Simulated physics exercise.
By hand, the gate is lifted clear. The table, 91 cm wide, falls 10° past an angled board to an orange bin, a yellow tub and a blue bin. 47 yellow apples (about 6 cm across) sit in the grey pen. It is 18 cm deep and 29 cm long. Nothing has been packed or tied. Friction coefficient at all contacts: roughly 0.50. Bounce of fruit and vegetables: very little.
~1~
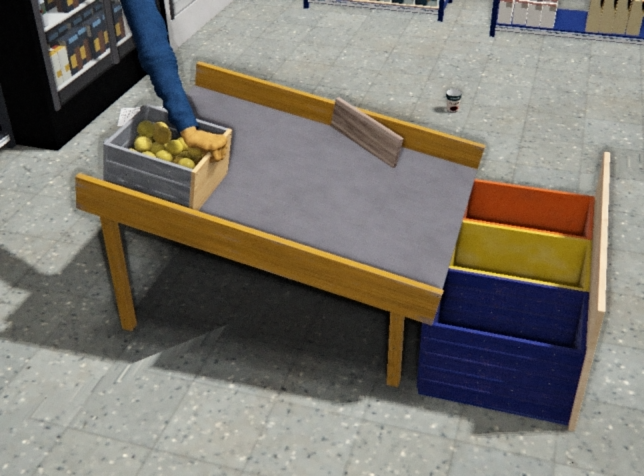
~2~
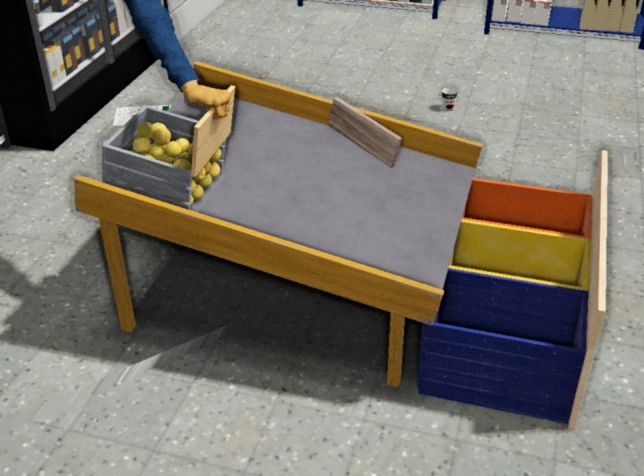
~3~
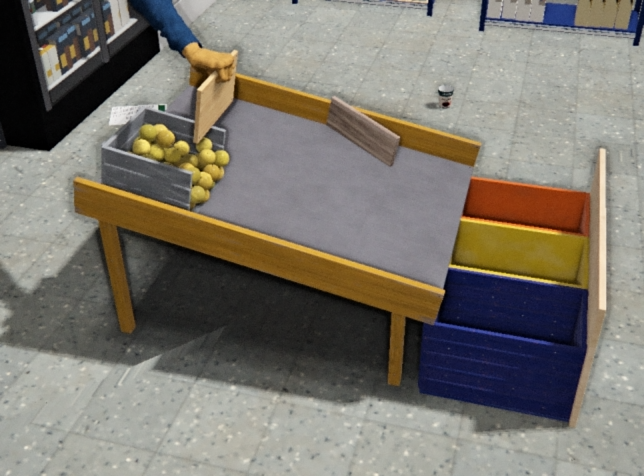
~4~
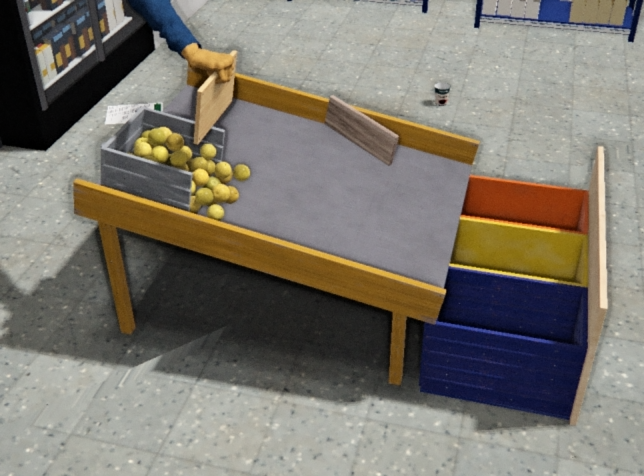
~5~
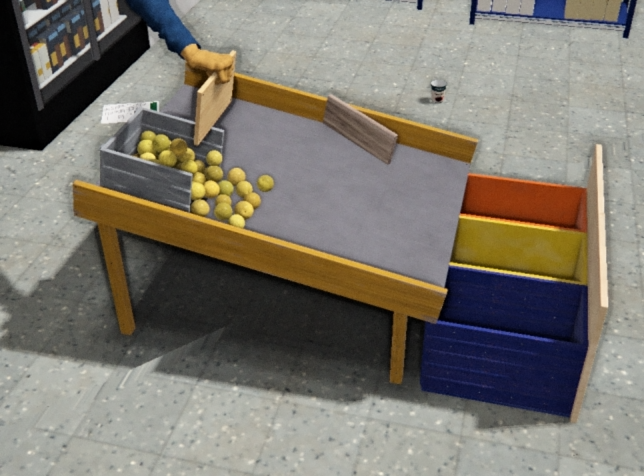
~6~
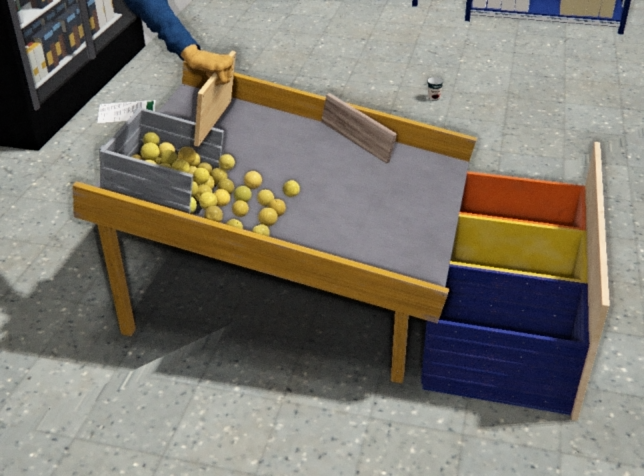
The clip shows a gloved hand lifting a wooden gate from a grey pen of yellow apples on a sloping table, then holding it aside while some apples roll out rightward across the surface, with coloured bins beyond.
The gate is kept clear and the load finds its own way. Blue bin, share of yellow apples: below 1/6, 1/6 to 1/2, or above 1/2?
Above 1/2.
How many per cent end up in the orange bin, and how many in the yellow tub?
Roughly 0 and 30 per cent.
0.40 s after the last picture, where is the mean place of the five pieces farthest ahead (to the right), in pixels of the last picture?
Around (378, 239) in pixels.
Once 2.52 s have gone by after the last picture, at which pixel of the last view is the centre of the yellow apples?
I'd put the middle close to (540, 357) in the last view.
Then, 0.40 s after the last picture, 20 still in the grey pen and 27 on the slope.
Then, 0.91 s after the last picture, 8 still in the grey pen, 1 in the yellow tub, 5 in the blue bin, 31 on the slope and 2 in the air.
Then, 1.61 s after the last picture, 6 in the yellow tub, 16 in the blue bin, 19 on the slope and 6 in the air.
Outcome (2.52 s after the last picture), 1 in the orange bin, 13 in the yellow tub and 33 in the blue bin. Asked share, 33 of 47, 70 per cent.
